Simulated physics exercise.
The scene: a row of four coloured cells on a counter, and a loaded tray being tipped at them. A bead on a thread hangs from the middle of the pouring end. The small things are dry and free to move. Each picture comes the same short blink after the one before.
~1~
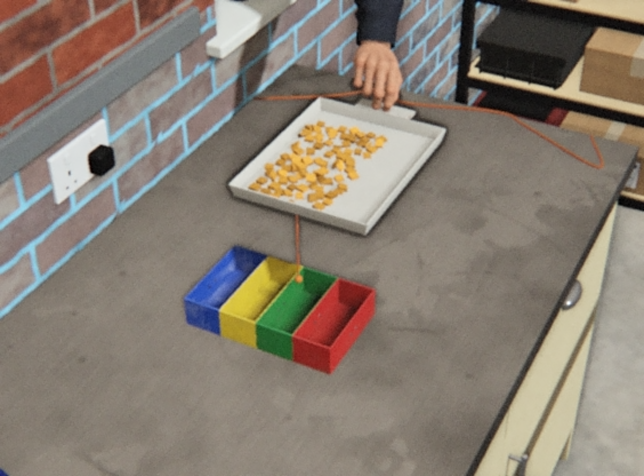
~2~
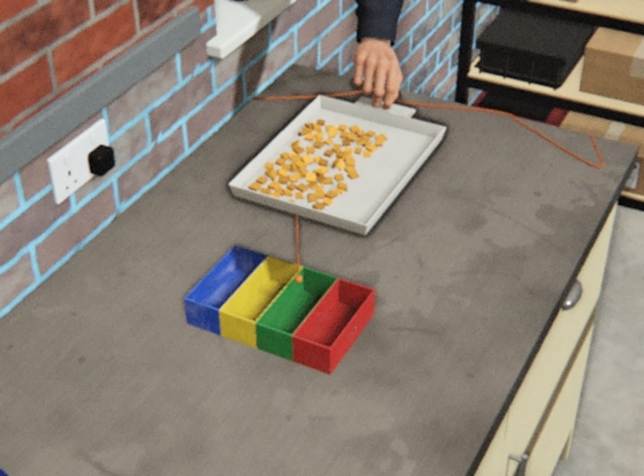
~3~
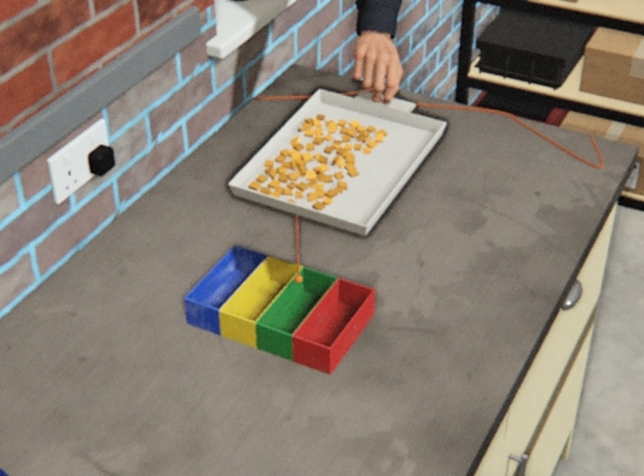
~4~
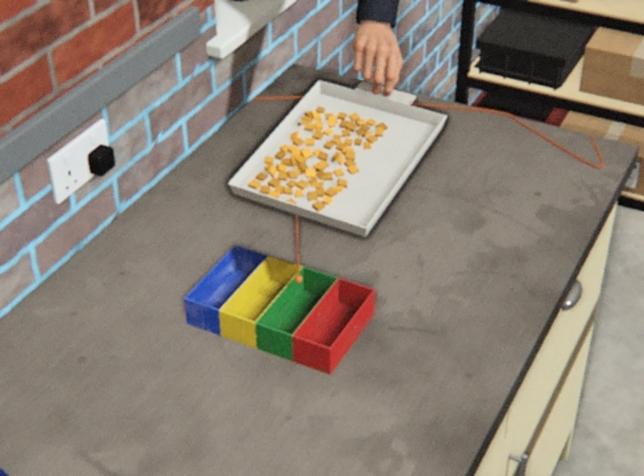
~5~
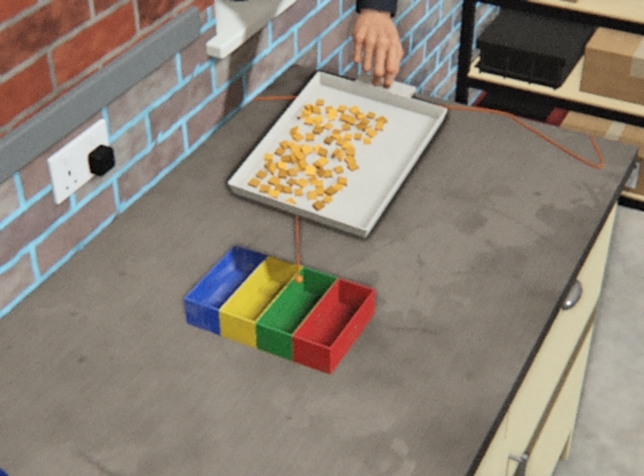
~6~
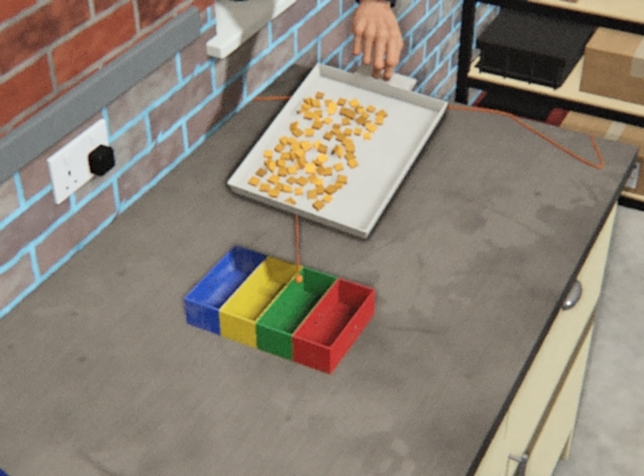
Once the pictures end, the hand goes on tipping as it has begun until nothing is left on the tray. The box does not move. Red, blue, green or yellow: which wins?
The red one ends fullest.
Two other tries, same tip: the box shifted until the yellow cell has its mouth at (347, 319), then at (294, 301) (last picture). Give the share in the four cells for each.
First some 80, then 100 per cent.
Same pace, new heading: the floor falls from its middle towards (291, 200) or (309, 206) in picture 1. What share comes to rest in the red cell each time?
First some 0, then 20 per cent.
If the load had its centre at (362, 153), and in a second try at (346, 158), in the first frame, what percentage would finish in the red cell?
Roughly 60 per cent, and 40 per cent.
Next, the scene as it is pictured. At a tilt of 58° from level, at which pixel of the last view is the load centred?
Around (315, 198).
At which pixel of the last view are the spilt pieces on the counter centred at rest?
Around (375, 361).
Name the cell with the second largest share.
The runner-up: That green cell.
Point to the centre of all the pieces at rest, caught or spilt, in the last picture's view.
Close to (318, 339).
Soon, tray tipped steeply; nearly all on the tray; a stray few falling or outside the box.
A while on, tray tipped right over; most on the tray; a small part in the red cell; a stray few in the green cell; a small part falling or outside the box.
Towards the end, tray tipped past a quarter turn; about half in the red cell; about a quarter in the green cell; a small part in the yellow cell; about a quarter falling or outside the box.
Finally, tray tipped past a quarter turn; about half in the red cell; about a quarter in the green cell; a small part in the yellow cell; none in the blue cell; about a quarter outside the box.
